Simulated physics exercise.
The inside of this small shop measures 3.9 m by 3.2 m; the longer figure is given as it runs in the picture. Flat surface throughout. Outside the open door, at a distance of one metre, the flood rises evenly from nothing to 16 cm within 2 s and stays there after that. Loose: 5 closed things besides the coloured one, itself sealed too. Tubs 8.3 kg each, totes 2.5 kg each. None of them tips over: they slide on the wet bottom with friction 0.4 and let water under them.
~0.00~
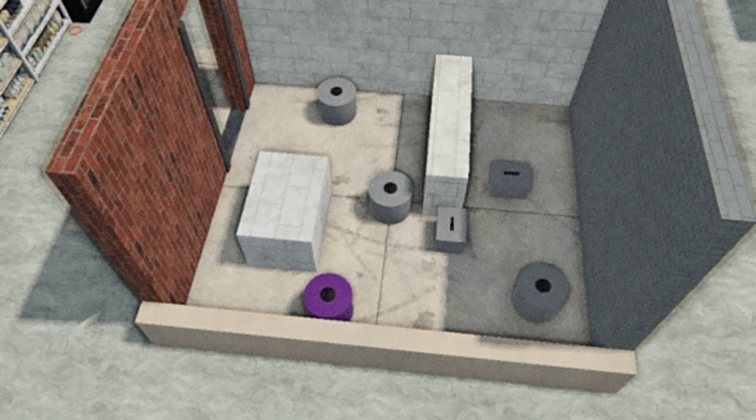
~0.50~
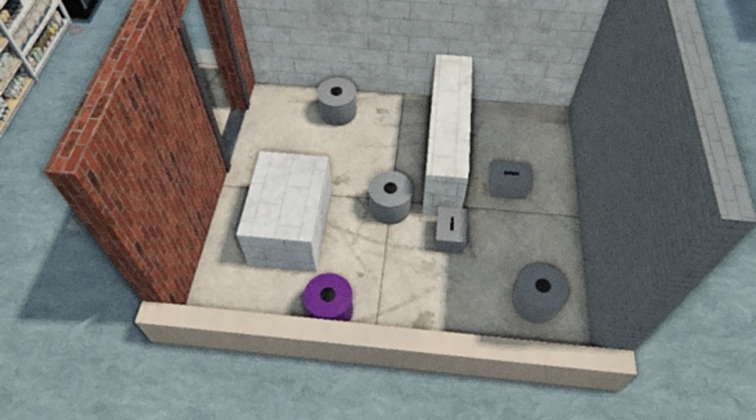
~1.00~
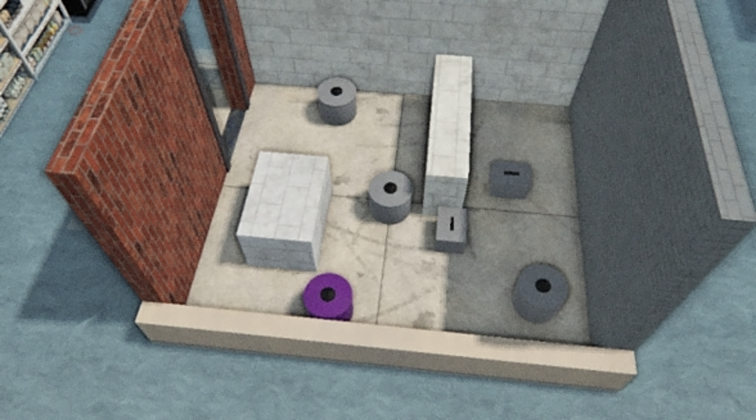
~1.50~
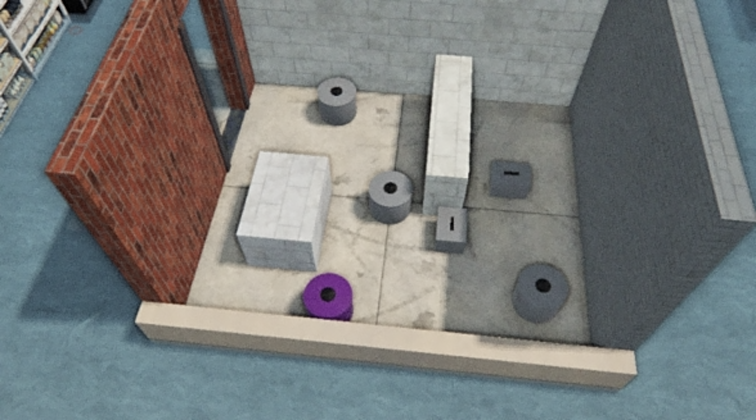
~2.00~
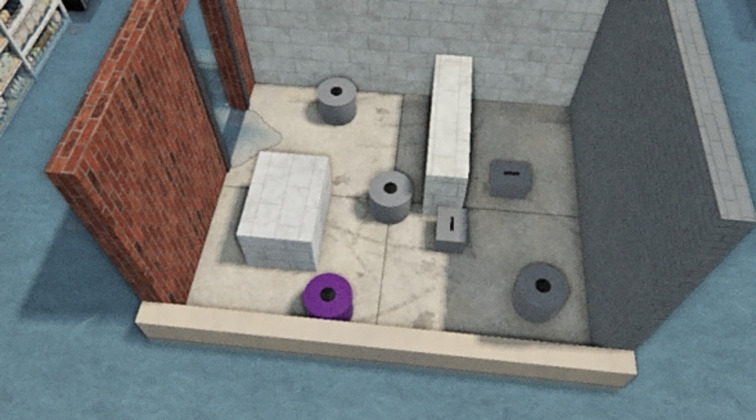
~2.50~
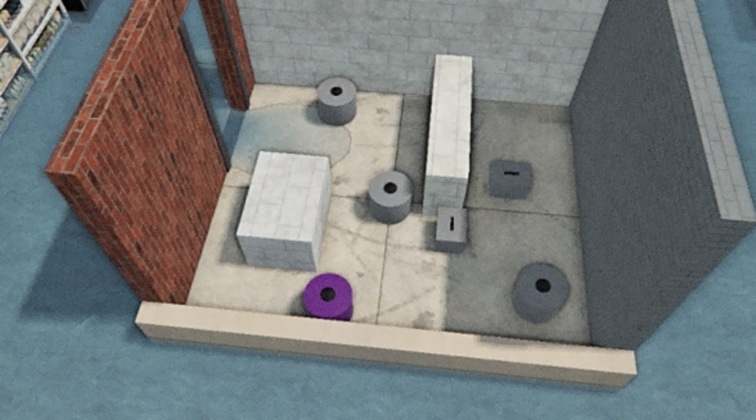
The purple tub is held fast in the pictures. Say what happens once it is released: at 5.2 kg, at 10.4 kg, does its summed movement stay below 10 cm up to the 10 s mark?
Neither mass keeps it there.
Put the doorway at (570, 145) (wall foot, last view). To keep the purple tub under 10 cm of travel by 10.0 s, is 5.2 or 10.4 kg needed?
Answer: No option succeeds.
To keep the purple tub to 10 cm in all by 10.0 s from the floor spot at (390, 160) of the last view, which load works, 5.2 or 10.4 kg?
Neither holds.
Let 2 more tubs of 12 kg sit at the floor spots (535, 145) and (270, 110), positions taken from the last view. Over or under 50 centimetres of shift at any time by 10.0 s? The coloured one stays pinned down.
In that order: Within it, beyond it.
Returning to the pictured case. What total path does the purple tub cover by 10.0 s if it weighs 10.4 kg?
60 cm.
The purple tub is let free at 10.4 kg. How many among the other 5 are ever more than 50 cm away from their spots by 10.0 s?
The count comes to 2.
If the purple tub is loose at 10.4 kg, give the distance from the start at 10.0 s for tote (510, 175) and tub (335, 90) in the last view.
Respectively 5 and 250 centimetres.
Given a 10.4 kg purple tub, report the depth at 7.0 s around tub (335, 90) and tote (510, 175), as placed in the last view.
First about 10 cm, second about 0 cm.
After 3.5 s the purple tub would be 0 cm from its start with 5.2 kg and 0 cm from its start with 10.4 kg; 0 cm of water round it then.
After 4.5 s the purple tub would be 0 cm from its start with 5.2 kg and 0 cm from its start with 10.4 kg; 0 cm of water round it then.
After 7.0 s the purple tub would be 2 cm from its start with 5.2 kg and 0 cm from its start with 10.4 kg; 4 cm of water round it then.
After 10.0 s the purple tub would be 116 cm from its start with 5.2 kg and 58 cm from its start with 10.4 kg; 6 cm of water round it then.
